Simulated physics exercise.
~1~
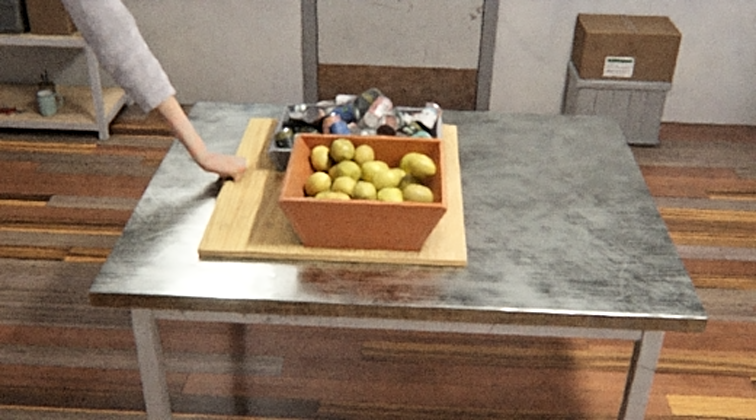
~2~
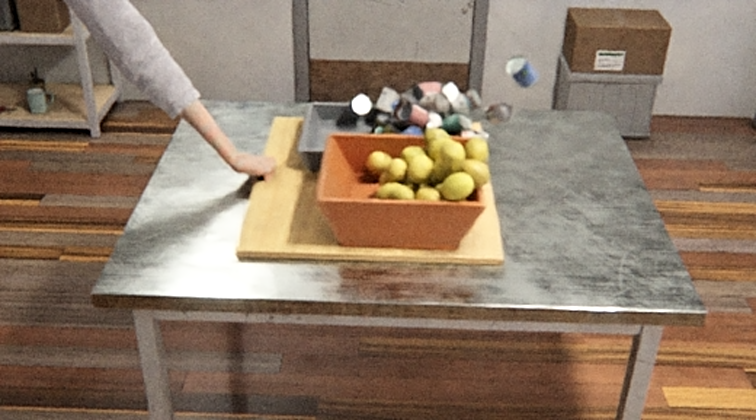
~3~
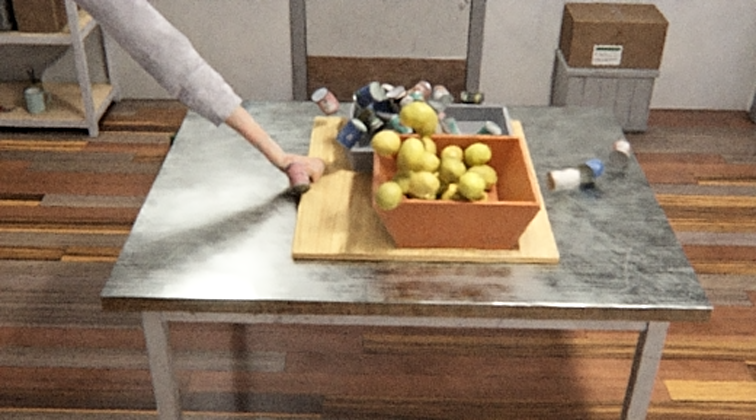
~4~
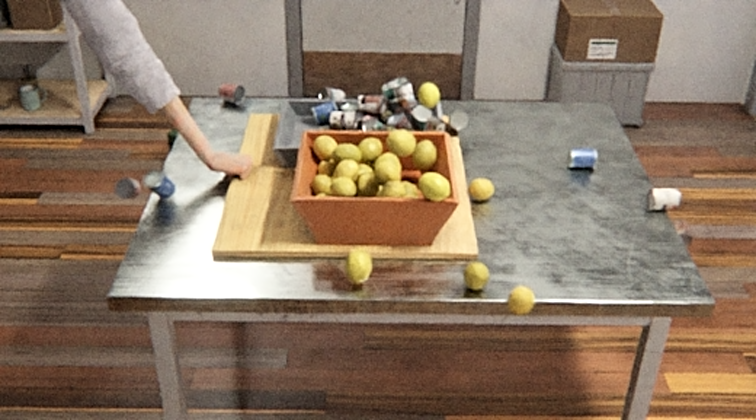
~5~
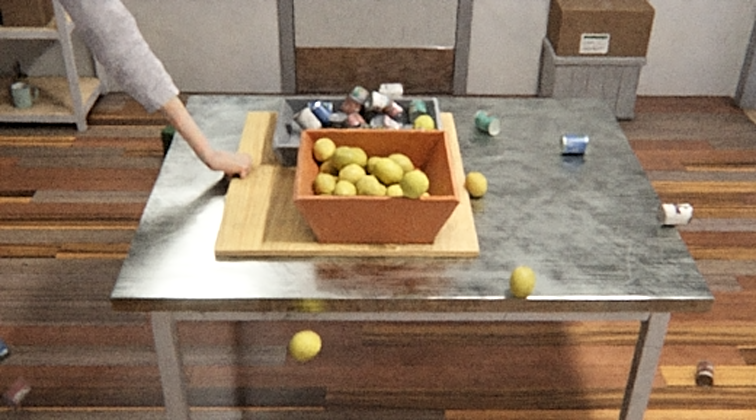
To begin with, a hand rests on a wooden board on a metal table, with an orange container of lemons standing in front of a grey container of small tins. The hand jerks the board to the right, and the lemons heap up while a tin flies out behind. As the board reaches farther right, more tins spill onto the tabletop. It is then pulled back left, scattering tins to both sides and lemons around the orange container. Finally the board sits still, both containers upright and still holding much of their load, while a lemon drops past the front edge and tins lie on the table and floor.
